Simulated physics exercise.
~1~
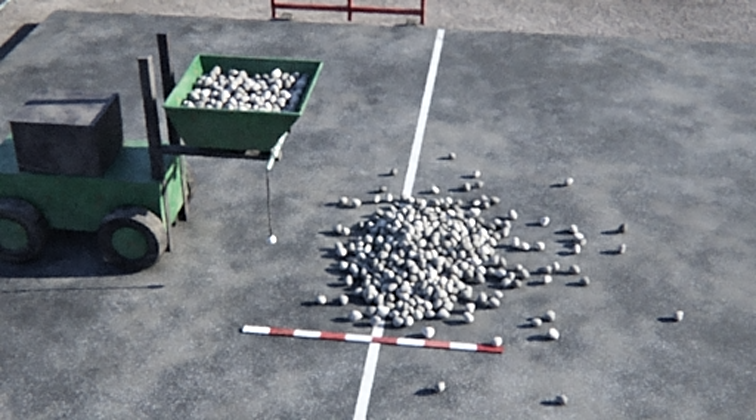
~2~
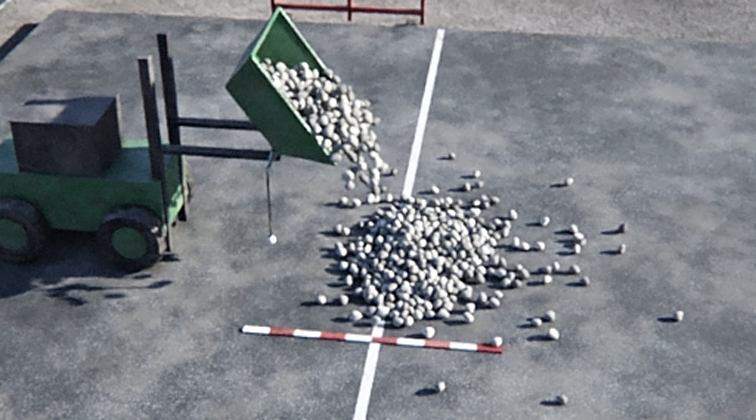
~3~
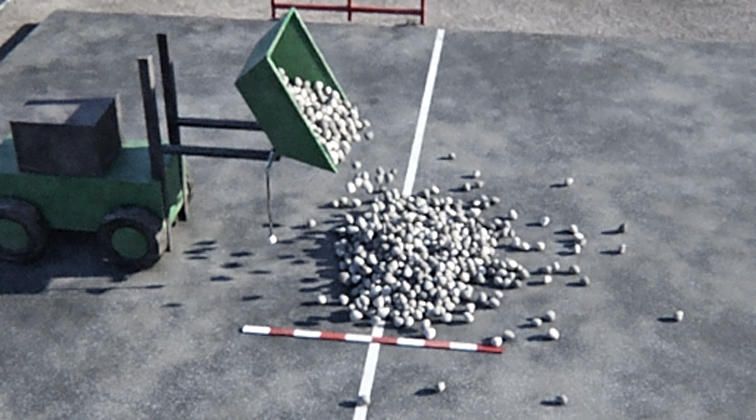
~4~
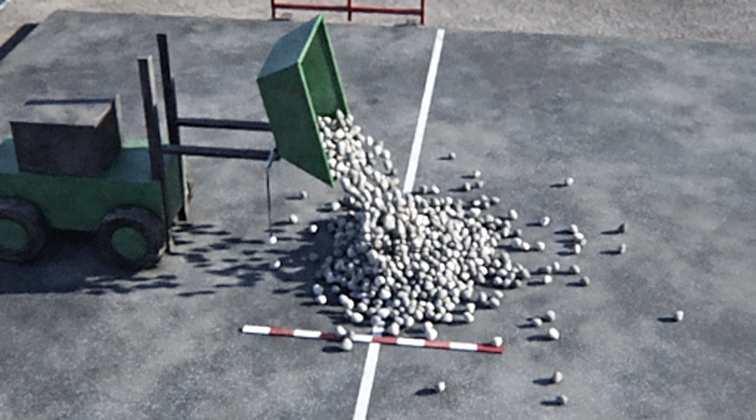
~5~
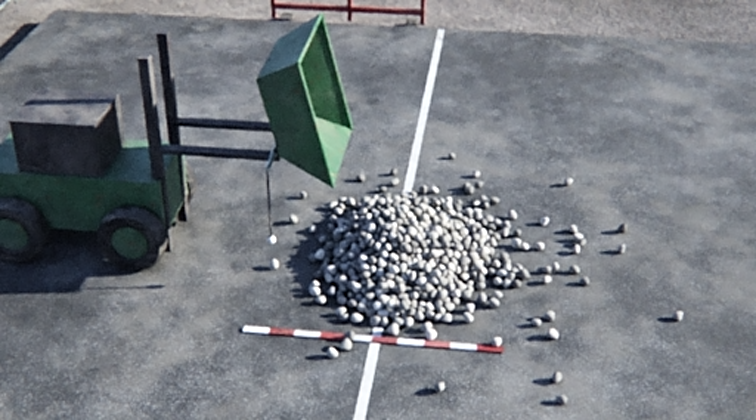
At the start, a green forklift on the left holds a raised green skip full of pale, rounded stones beside a loose heap on grey ground, where a white line runs past a red and white banded bar. The skip tips steeply to the right, and the first stones slide over its lower edge. It tilts further as more drop onto the near side of the heap. Then a thick stream pours out, spreading the pile to the left while a few stones roll toward the viewer. Finally, the skip hangs steeply tipped and empty above a broader heap straddling the line.
